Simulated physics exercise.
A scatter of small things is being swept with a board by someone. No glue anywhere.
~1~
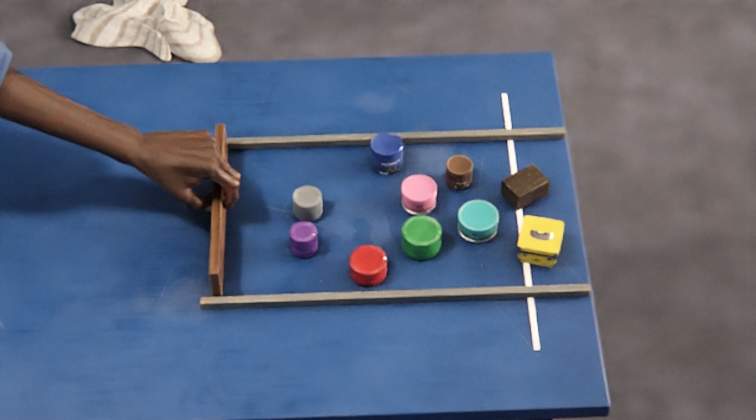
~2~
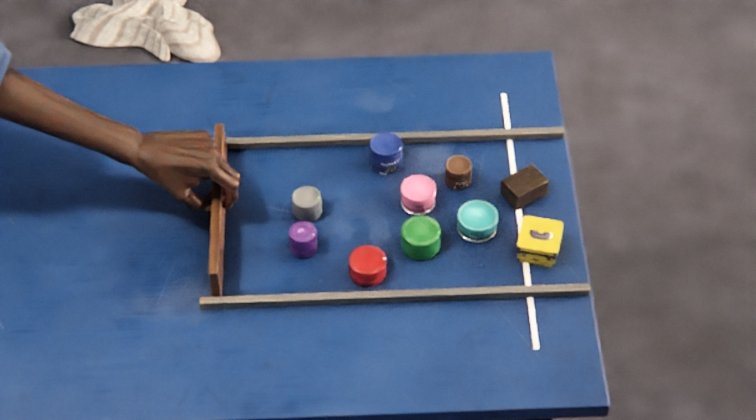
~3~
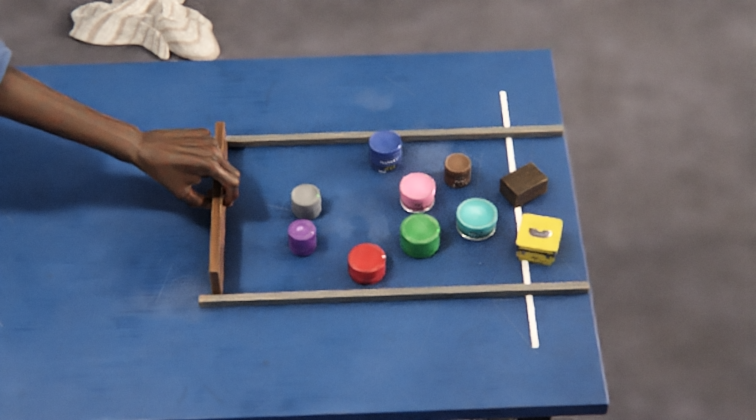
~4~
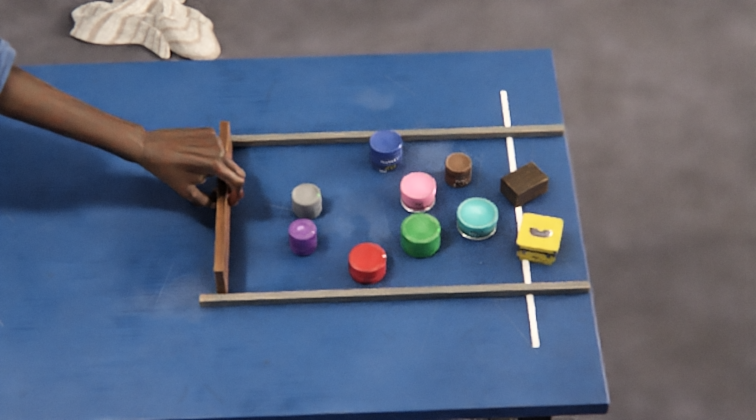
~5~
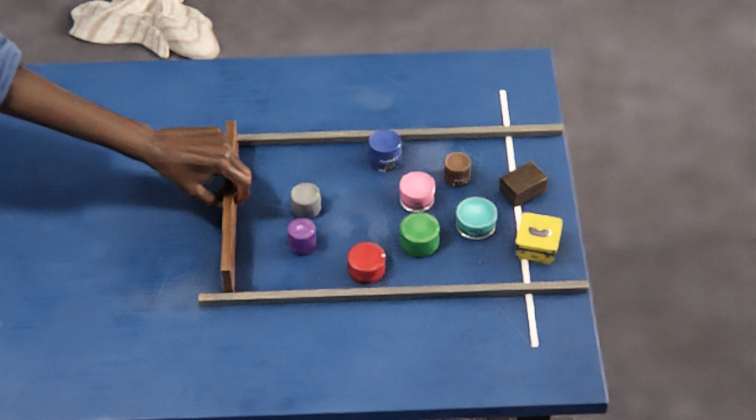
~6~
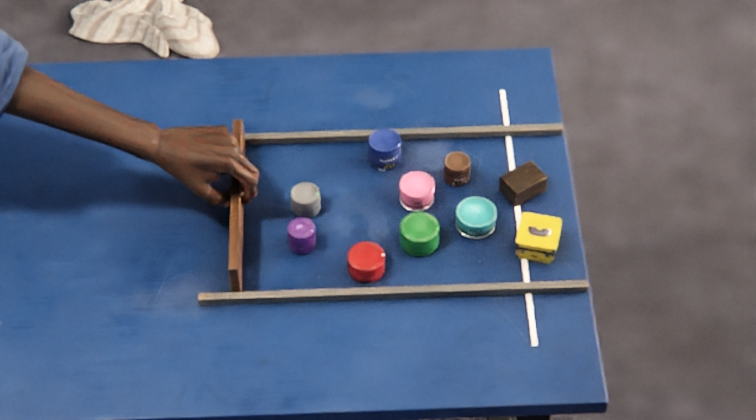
On a blue table, a hand grips a wooden board set between two rails, with colourful round containers and two blocks to its right. The board stays nearly still, then slides slightly right, while the objects remain in place.
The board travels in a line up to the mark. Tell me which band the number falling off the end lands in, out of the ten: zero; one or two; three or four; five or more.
It lands in the one or two band.
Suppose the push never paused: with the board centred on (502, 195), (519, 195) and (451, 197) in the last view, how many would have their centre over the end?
The counts are 2, 2 and 0, in that order.
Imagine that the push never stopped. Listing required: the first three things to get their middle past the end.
Yellow case, black block, green lid.
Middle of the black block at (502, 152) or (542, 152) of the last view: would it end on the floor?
One after the other: It keeps its spot; it keeps its spot.
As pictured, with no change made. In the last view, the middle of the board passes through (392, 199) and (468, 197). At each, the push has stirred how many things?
So 6, and at the other place 10.
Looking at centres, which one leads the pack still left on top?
Result: Green lid.
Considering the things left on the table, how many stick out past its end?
The total here is 1.
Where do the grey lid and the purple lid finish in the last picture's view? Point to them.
Positions - first (531, 192), then (536, 233).
A little later, none off yet; yellow case at rest near (538, 238); black block at rest near (523, 183); turquoise tin at rest near (476, 218).
Next, none off yet; yellow case at rest near (538, 238); black block at rest near (523, 183); turquoise tin shifted a little near (488, 215).
When it is over, the number that fall off is one or two; down, black block and yellow case.
